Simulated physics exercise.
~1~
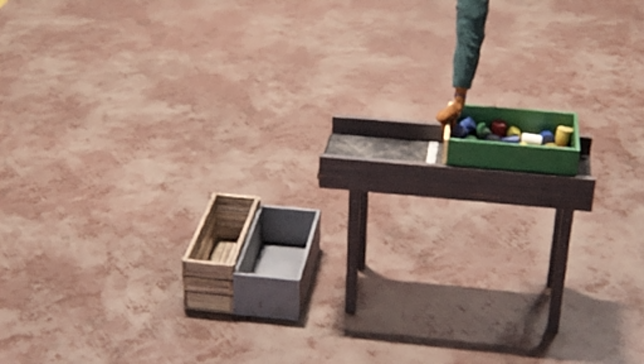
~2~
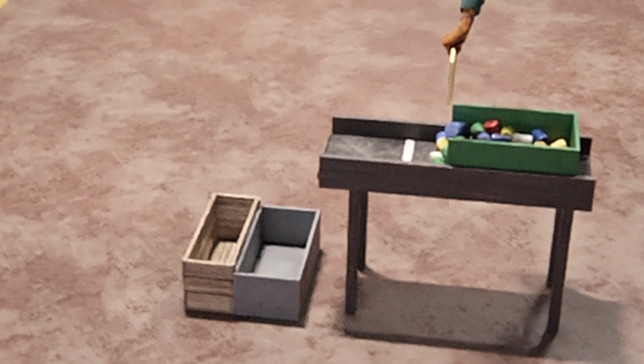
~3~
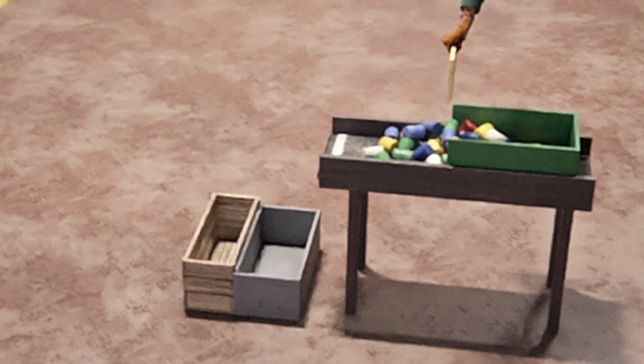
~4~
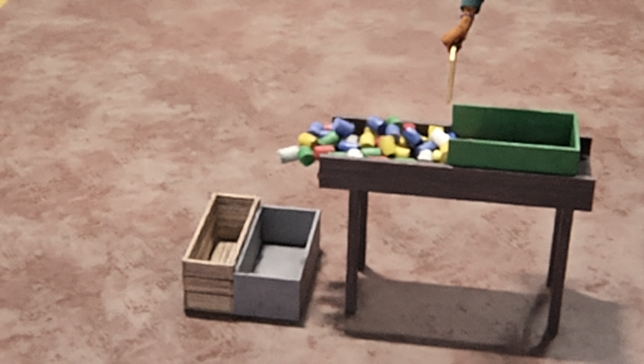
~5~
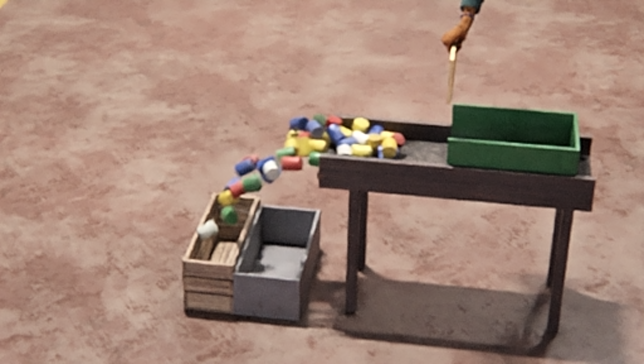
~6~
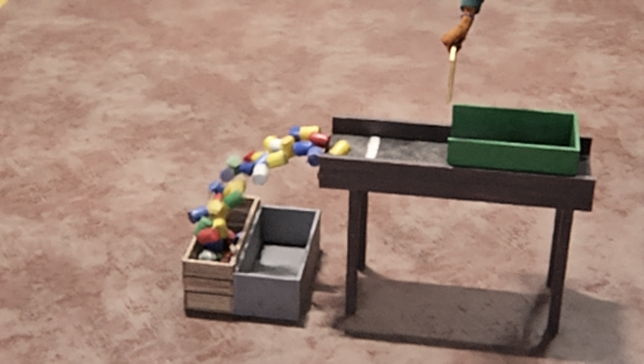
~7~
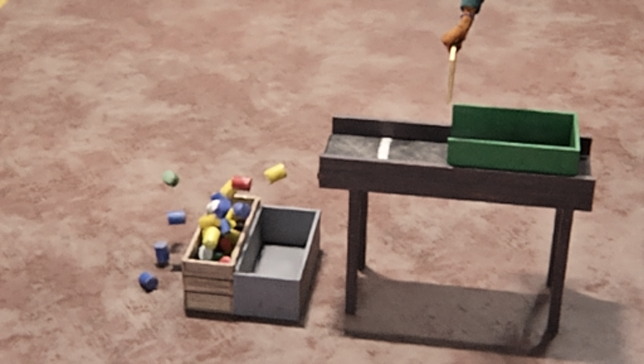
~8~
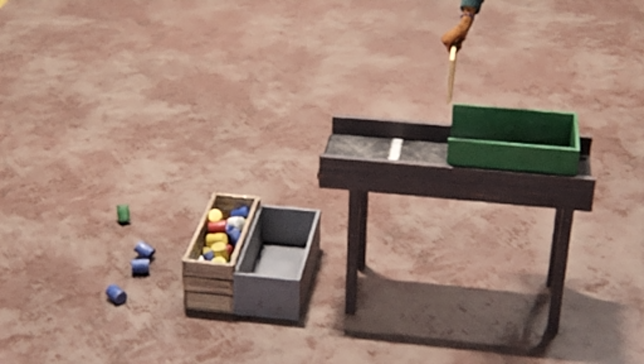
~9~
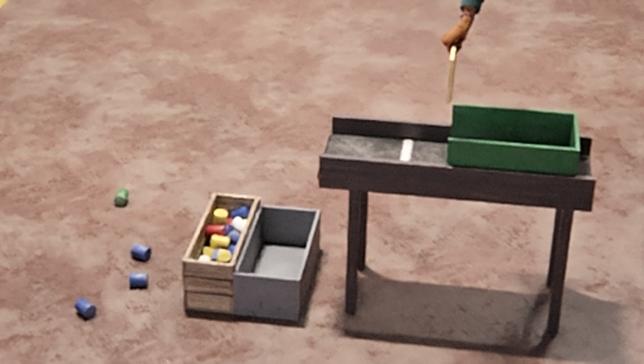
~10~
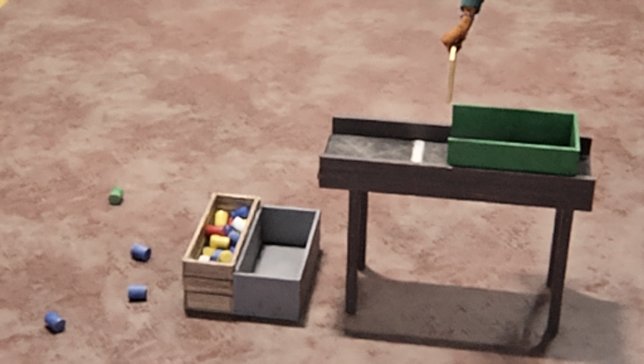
To begin with, a hand holds a gate at the left end of a green pen full of colourful little jars on a dark raised belt, with a wooden tote and a grey tote on the ground to the left. The hand lifts the gate, and the loose jars ride leftward along the belt. They spill off its end in a curving stream, passing over the grey tote and piling into the wooden one. A few tumble beyond it and roll on the ground. Finally, most jars rest in the wooden tote, three blue and one green lie beyond it, and the grey tote stays empty.
